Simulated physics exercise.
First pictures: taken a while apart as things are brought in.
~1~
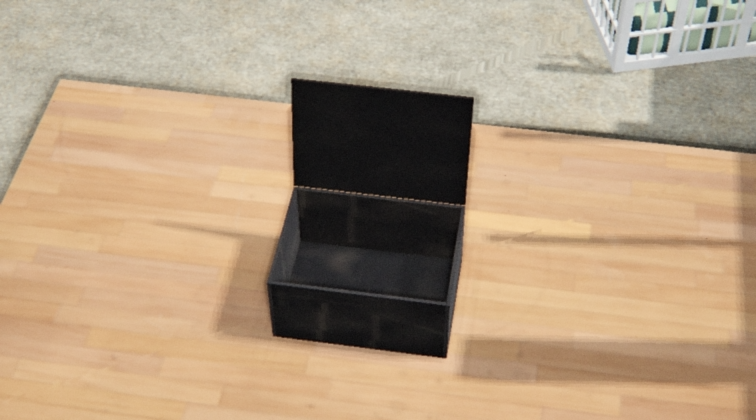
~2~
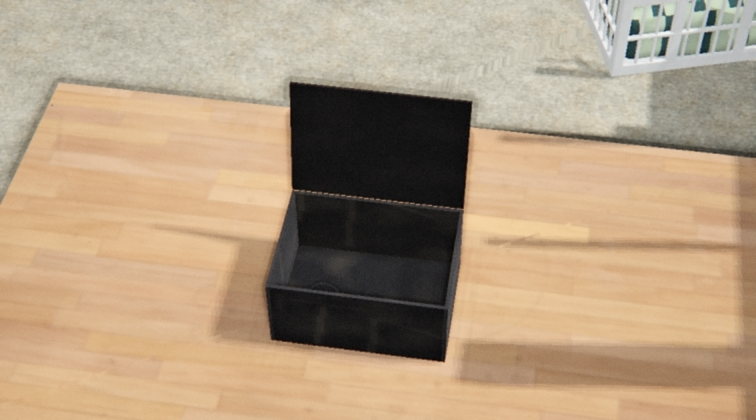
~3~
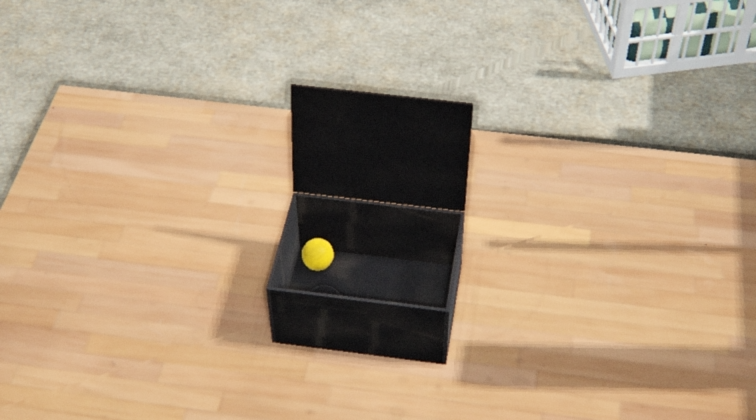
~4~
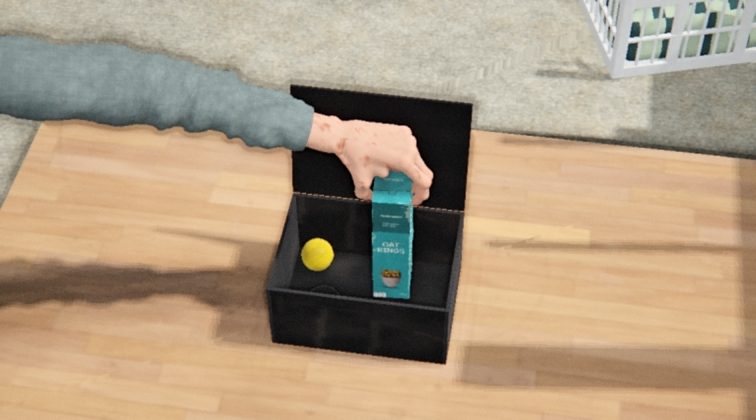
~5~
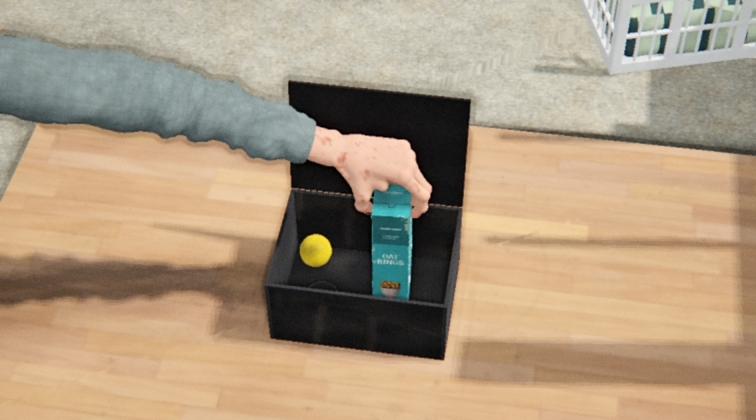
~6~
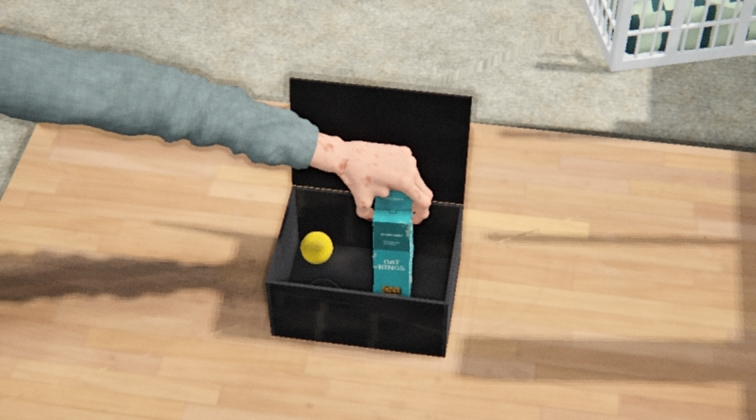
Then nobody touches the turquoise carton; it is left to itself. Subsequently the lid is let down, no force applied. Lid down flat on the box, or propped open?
Propped open.
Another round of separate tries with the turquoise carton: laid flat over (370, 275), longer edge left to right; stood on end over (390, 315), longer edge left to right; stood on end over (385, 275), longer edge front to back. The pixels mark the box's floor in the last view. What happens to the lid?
First - shut down; second - not shut; third - not shut.
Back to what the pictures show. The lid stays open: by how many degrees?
I'd say roughly 55 degrees above the rim.
Then, 1.10 s past the last view, lid starting down.
Then, 1.60 s past the last view, lid 59° above the rim.
Then, 3.60 s past the last view, lid 57° above the rim.
Finally, lid 57° above the rim; all 3 still in place. Final places as the last picture's camera would see them, turquoise carton near (394, 251).
